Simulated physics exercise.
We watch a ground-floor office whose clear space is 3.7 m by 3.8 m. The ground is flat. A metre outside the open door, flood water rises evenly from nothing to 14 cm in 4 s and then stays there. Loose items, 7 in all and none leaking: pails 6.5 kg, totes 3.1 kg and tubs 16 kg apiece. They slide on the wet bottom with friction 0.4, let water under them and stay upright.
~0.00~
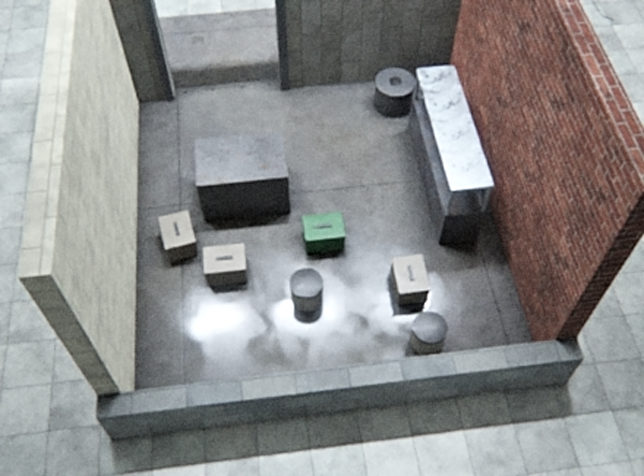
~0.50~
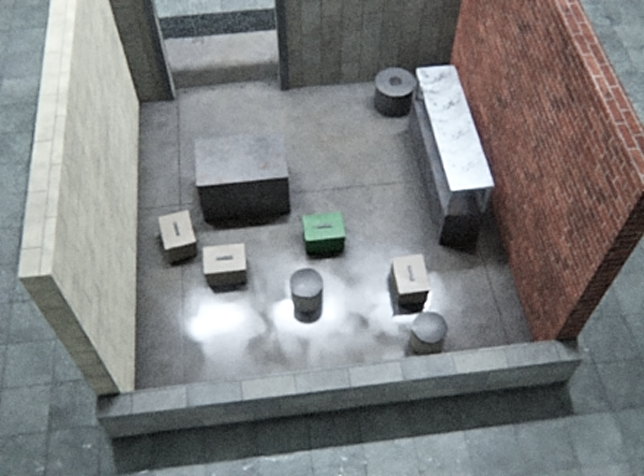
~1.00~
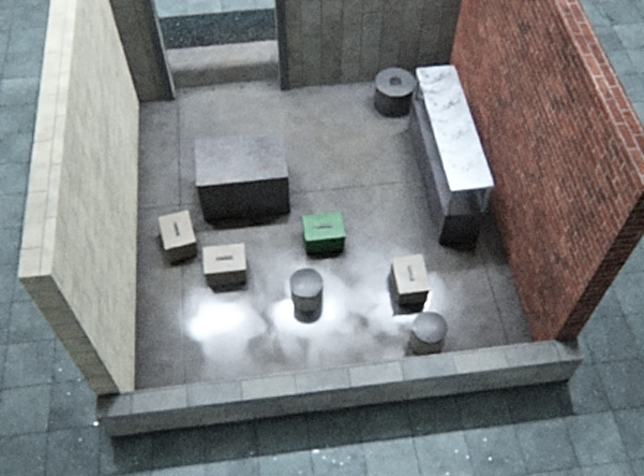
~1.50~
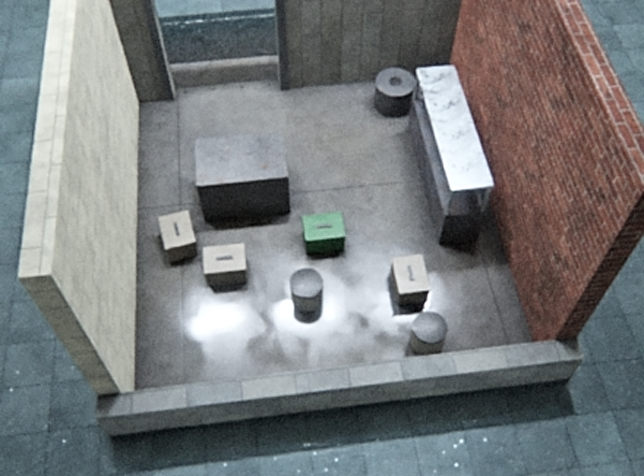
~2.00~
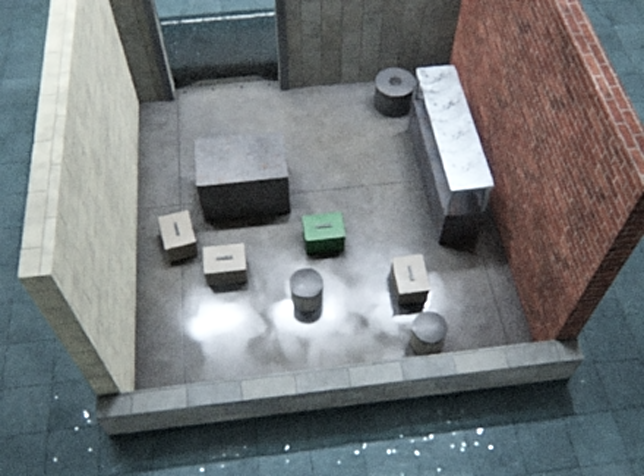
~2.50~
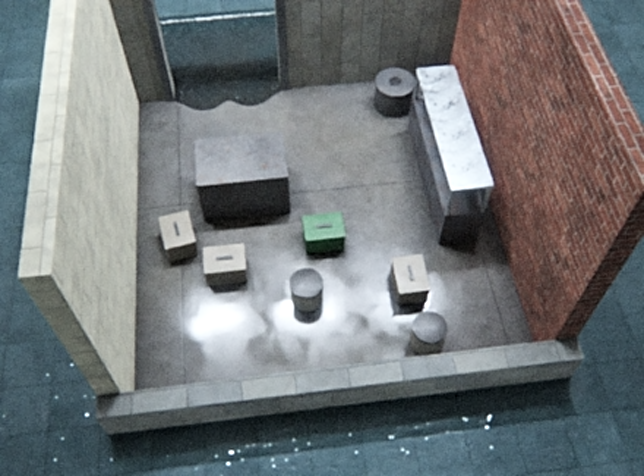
Water spreads over the flat paving around a ground-floor office, seen from high above through its cut-away front and open top. Inside stand a dark block-like desk, a pale-topped counter along the red brick wall at right, a green tote near the middle, three beige totes and three grey tubs. The paving turns dark blue-green and glints, then a thin, wavy edge creeps through the back doorway; everything else, camera included, stays still.
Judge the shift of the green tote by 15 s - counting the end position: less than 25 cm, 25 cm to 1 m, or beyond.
Green tote is nudged along.
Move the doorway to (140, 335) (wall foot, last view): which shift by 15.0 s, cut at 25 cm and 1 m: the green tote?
In that case the green tote travels far.
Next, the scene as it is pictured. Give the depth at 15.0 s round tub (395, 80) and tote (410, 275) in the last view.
Roughly 10 and 8 cm.
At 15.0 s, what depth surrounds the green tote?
Roughly 6 cm.
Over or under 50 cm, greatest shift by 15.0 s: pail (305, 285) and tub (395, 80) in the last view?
In that order: Less, less.
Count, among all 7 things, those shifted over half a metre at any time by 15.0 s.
5 of them.
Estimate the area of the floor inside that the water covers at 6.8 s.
Roughly 8.5 m2.
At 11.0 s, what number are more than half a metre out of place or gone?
3 of them.
After 3.5 s the green tote is near (324, 226), 0.0 m from its start, aground; 0 afloat.
After 6.8 s the green tote is near (324, 226), 0.0 m from its start, aground; 0 afloat.
After 11.0 s the green tote is near (324, 206), 0.2 m from its start, afloat; 4 afloat.
After 15.0 s the green tote is near (379, 222), 0.6 m from its start, afloat; 5 afloat.
